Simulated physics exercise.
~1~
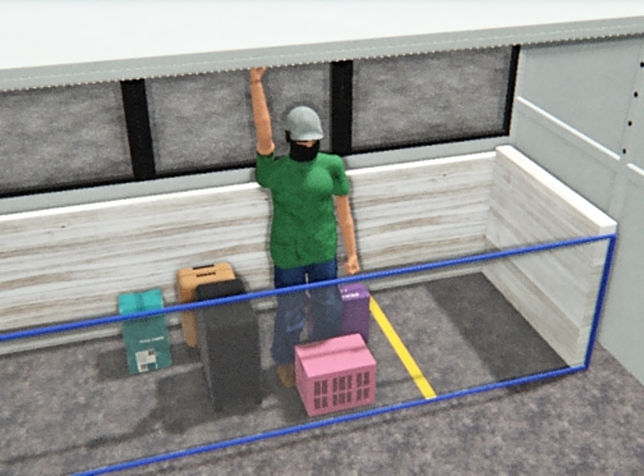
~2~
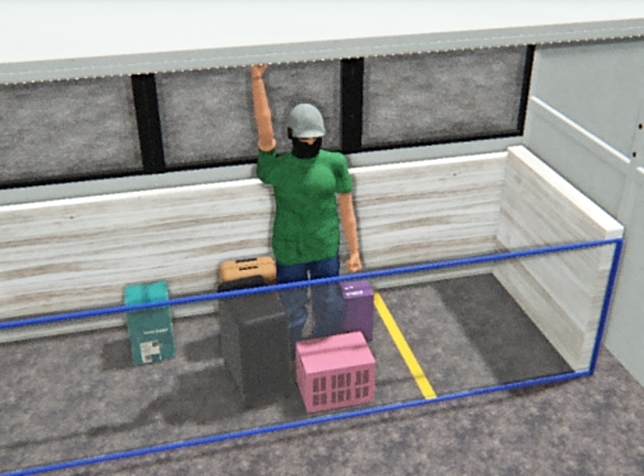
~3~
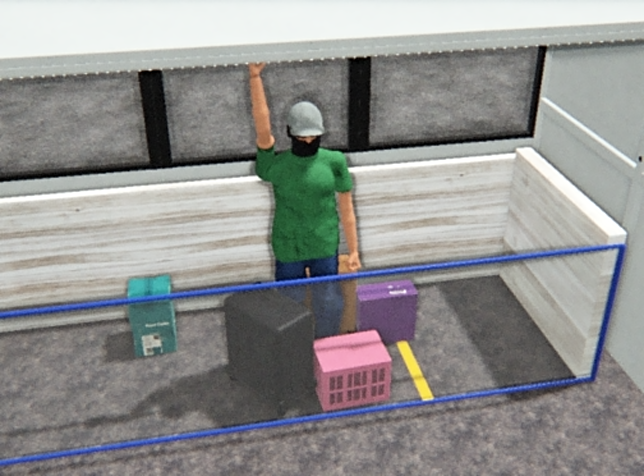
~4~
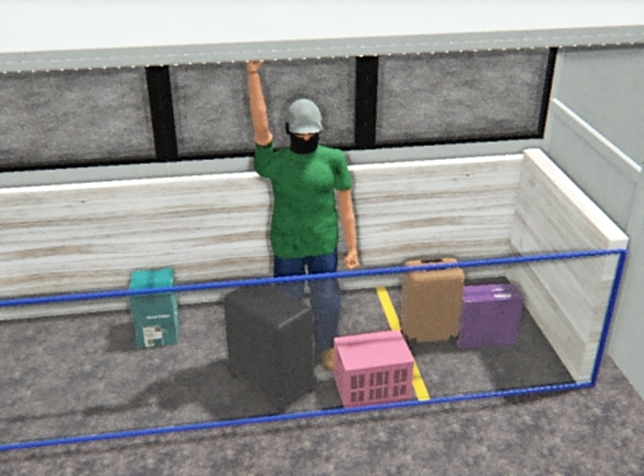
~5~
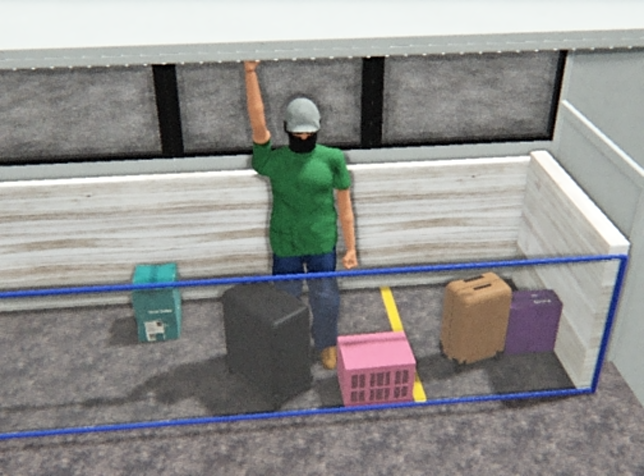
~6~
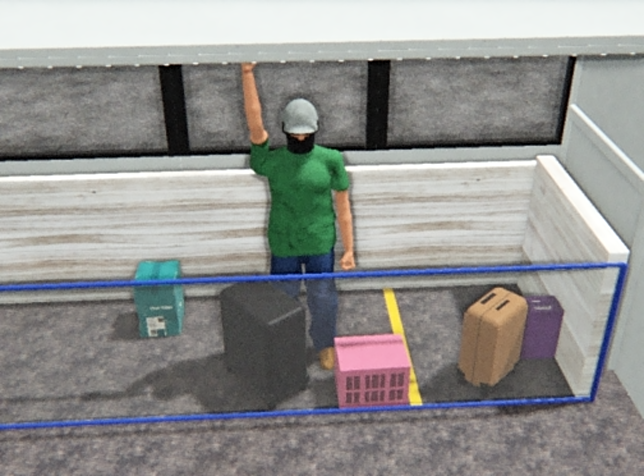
A small brown suitcase rolled right behind a standing passenger and, with a purple box, crossed the yellow line toward the far wall, while a big black case and a pink crate shifted slightly right and stopped short of it.
